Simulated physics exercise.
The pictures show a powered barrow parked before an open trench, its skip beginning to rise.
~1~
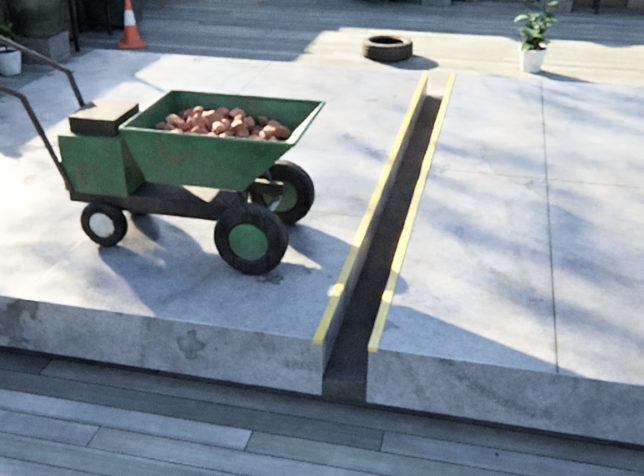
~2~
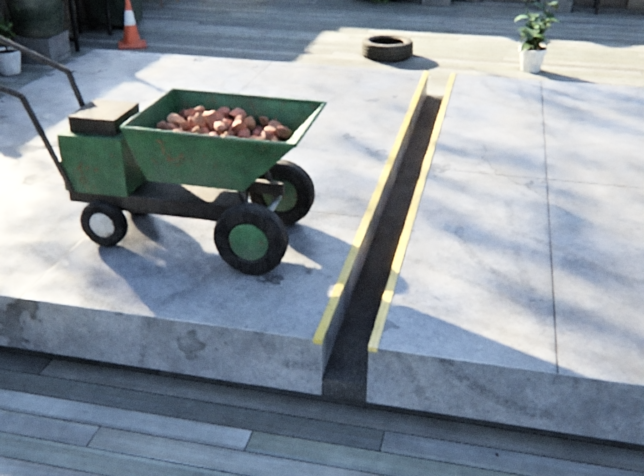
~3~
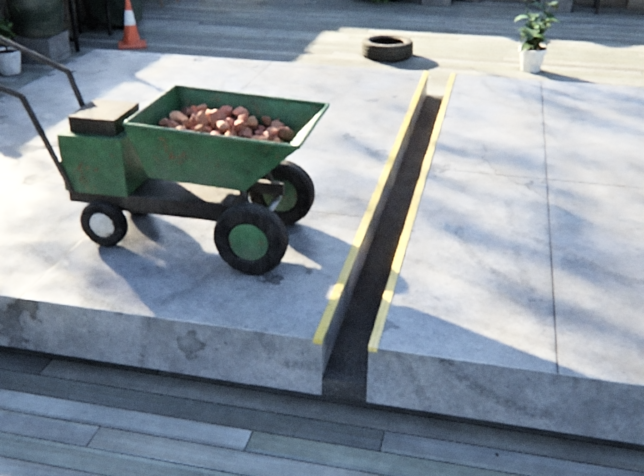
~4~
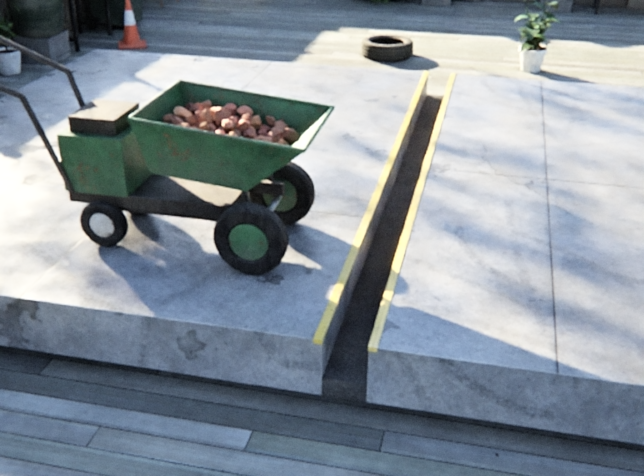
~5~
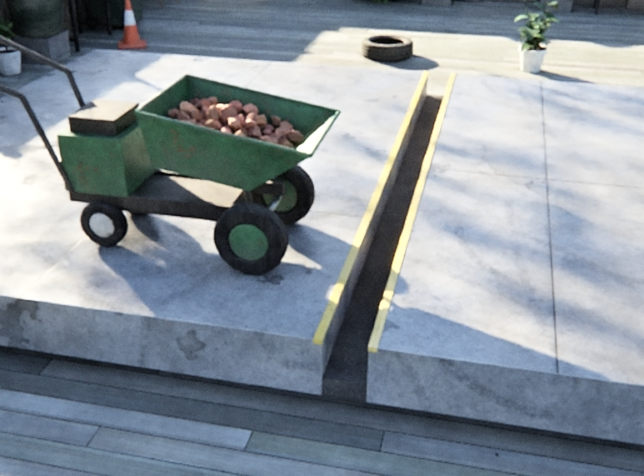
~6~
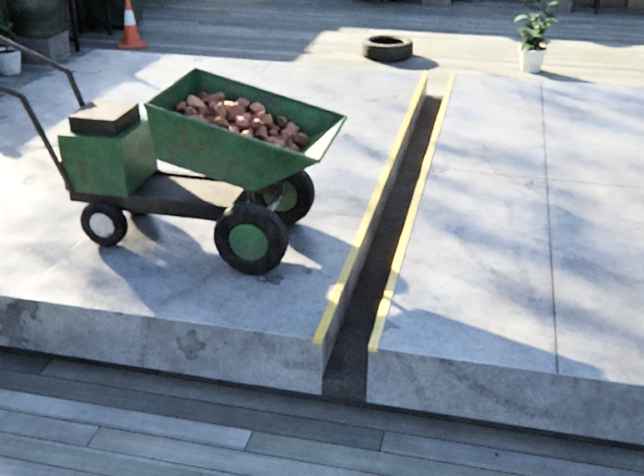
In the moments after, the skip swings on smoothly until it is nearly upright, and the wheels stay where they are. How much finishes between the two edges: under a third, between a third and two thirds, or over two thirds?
It catches from one third to two thirds.
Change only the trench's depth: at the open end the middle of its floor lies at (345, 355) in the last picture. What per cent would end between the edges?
Near 30 %.
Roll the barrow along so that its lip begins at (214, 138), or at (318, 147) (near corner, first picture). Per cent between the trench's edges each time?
Near 40 % and 0 %.
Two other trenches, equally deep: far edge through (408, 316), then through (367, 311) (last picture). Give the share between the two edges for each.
About 90 and 10 per cent.
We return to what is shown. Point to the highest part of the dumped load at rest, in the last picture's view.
Near (424, 243).
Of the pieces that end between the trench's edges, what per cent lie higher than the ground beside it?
Close to 5 per cent.
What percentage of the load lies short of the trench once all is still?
Close to 0 per cent.
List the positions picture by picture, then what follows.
In the first picture, lip of the skip (293, 145), level; top of the load (204, 135), lumps of rubble; first edge of the trench (331, 306); far edge (383, 313), the trench under half as wide as the skip, and about as deep as wide.
In the second picture, lip of the skip (295, 146), level; top of the load (205, 134).
In the third picture, lip of the skip (298, 148), tipped barely; top of the load (207, 133).
In the fourth picture, lip of the skip (304, 151), tipped barely; top of the load (198, 129).
In the fifth picture, lip of the skip (310, 156), tipped a little; top of the load (203, 125).
In the sixth picture, lip of the skip (318, 162), tipped a little; top of the load (202, 112); first edge of the trench (331, 306); far edge (383, 313).
Just after the last frame, skip tipped steeply; every one in the skip.
A moment on, skip tipped right over; almost all in the skip; about a tenth in or heaped over the trench; just a few beyond it.
Further on, skip tipped right over; roughly a quarter in the skip; roughly a third in or heaped over the trench; roughly half beyond it.
When it is over, skip tipped right over; just a few in the skip; roughly half in or heaped over the trench; roughly half beyond it.
